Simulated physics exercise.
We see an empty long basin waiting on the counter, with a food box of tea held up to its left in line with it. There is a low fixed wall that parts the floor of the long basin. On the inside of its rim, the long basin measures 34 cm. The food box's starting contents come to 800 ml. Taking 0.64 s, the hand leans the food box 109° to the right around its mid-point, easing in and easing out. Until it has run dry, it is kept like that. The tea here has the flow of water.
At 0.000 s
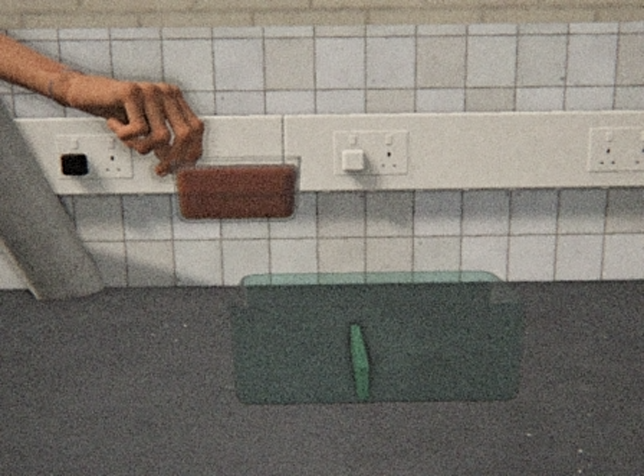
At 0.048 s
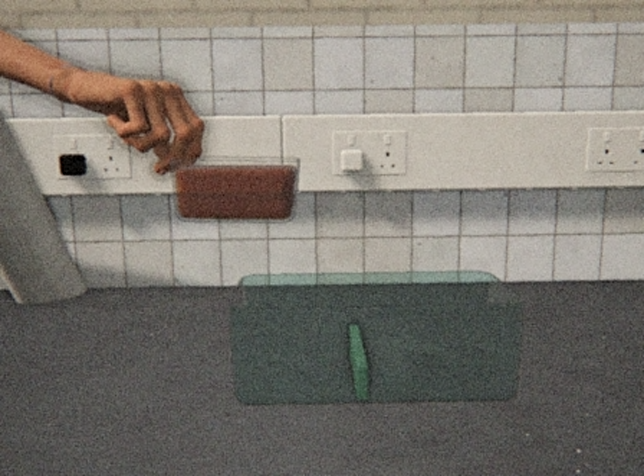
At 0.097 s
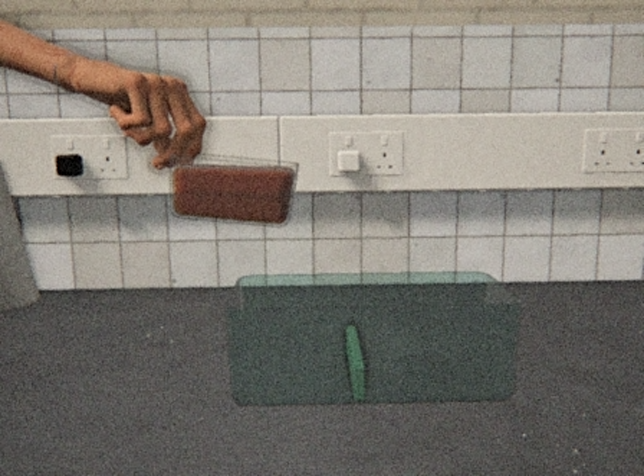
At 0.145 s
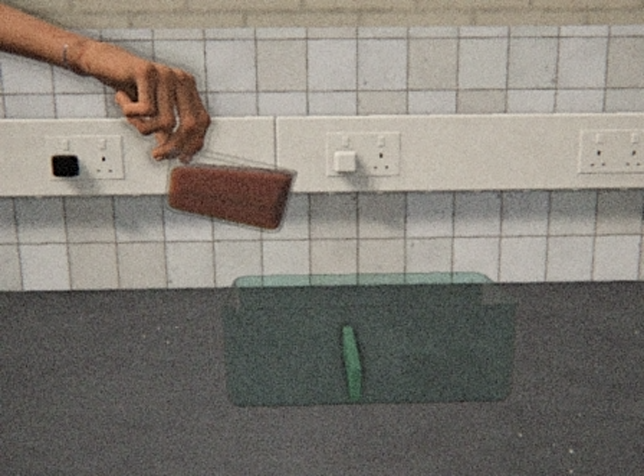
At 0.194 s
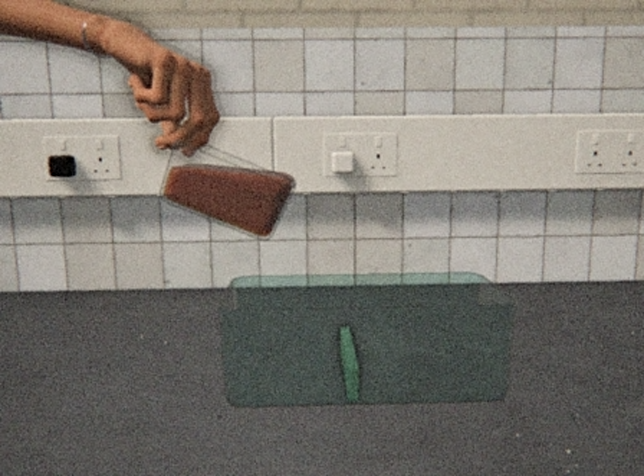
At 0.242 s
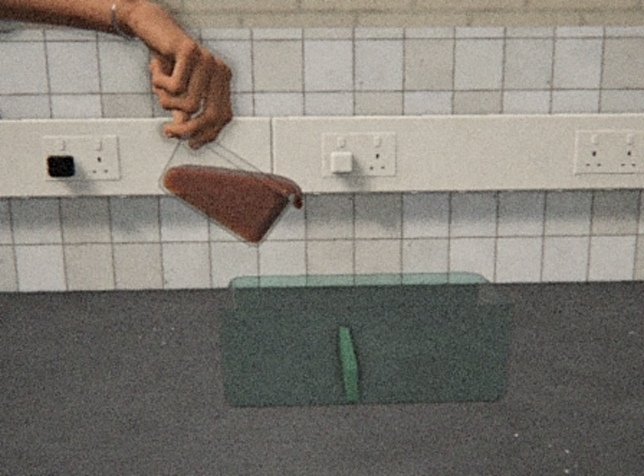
Hand tilting a clear box of reddish-brown tea to the right above an empty green-tinted basin, tea starting over the rim.
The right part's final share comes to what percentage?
It comes to roughly 37 %.
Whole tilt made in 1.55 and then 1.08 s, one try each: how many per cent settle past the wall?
Respectively 55 and 55 %.
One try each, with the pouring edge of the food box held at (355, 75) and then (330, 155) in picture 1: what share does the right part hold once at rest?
Try 1: 75 %; try 2: 65 %.
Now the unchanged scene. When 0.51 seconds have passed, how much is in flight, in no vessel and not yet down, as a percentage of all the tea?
My guess is roughly 34 %.
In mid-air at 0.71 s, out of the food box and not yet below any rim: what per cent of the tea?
7 per cent, roughly.
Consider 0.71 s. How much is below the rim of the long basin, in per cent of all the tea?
The share is close to 90 percent.
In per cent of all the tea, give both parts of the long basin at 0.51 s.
About 26 % left, 26 % right.
By 0.51 s the tilt is 98° and 14 per cent is still to pour, 26 is left of the wall and 25 right of it.
By 0.71 s the tilt is 109° and 2 per cent is still to pour, 57 is left of the wall and 33 right of it.
By 0.92 s the tilt is 109° and 0 per cent is still to pour, 58 is left of the wall and 36 right of it.
By 1.14 s the tilt is 109° and 0 per cent is still to pour, 58 is left of the wall and 37 right of it.
At rest 58 per cent lies left of the wall, 37 right of it and 5 outside.
